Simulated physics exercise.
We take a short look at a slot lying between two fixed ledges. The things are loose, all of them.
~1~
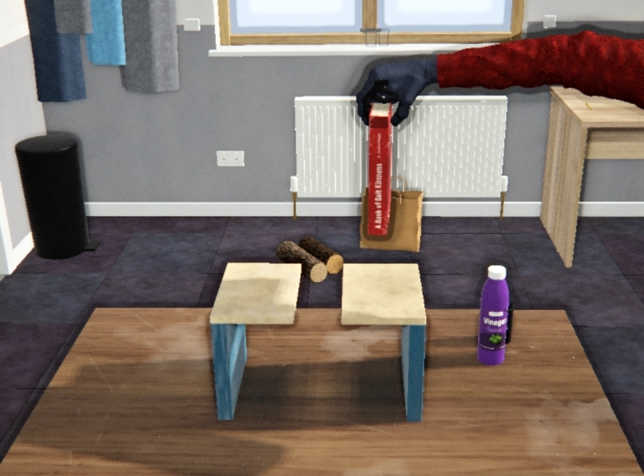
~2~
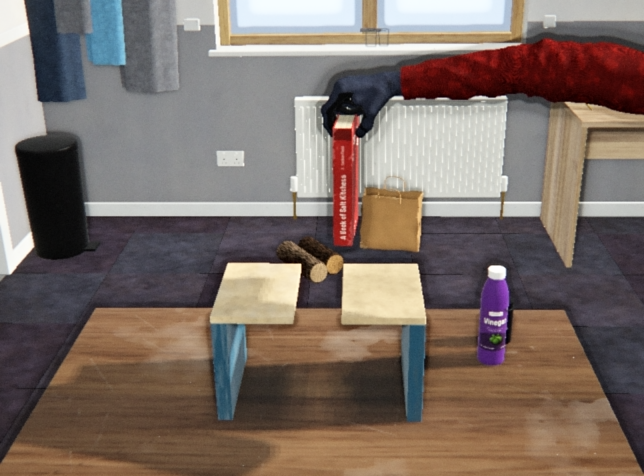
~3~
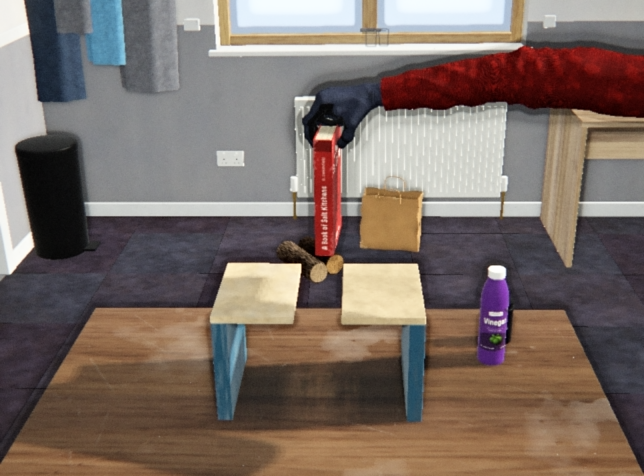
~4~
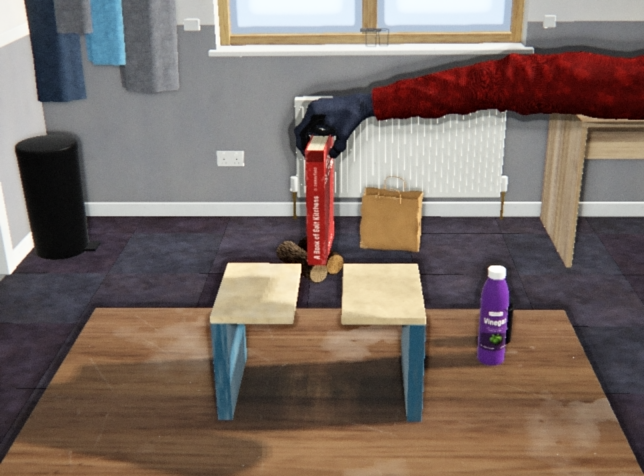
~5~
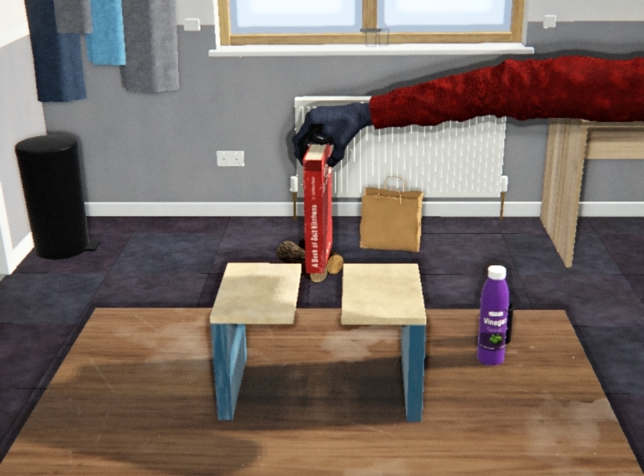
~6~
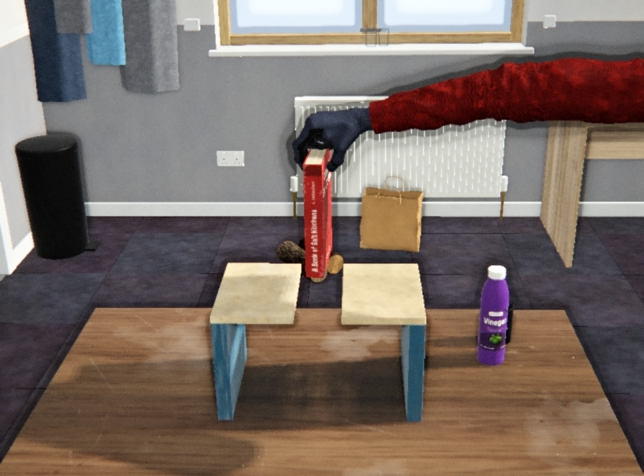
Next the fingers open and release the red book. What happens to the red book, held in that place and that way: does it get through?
It makes it through.
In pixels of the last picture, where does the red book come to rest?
It winds up at roughly (321, 342).
Then, 0.20 s after the last picture, red book slid a little near (319, 232).
Then, 0.30 s after the last picture, red book slid about its own width near (320, 299).
Then, 0.40 s after the last picture, red book slid well along near (321, 337).
At rest, moved from the start, red book; the other 2 in place. Seen from the same camera at the end, red book near (321, 342). The book reaches the table.
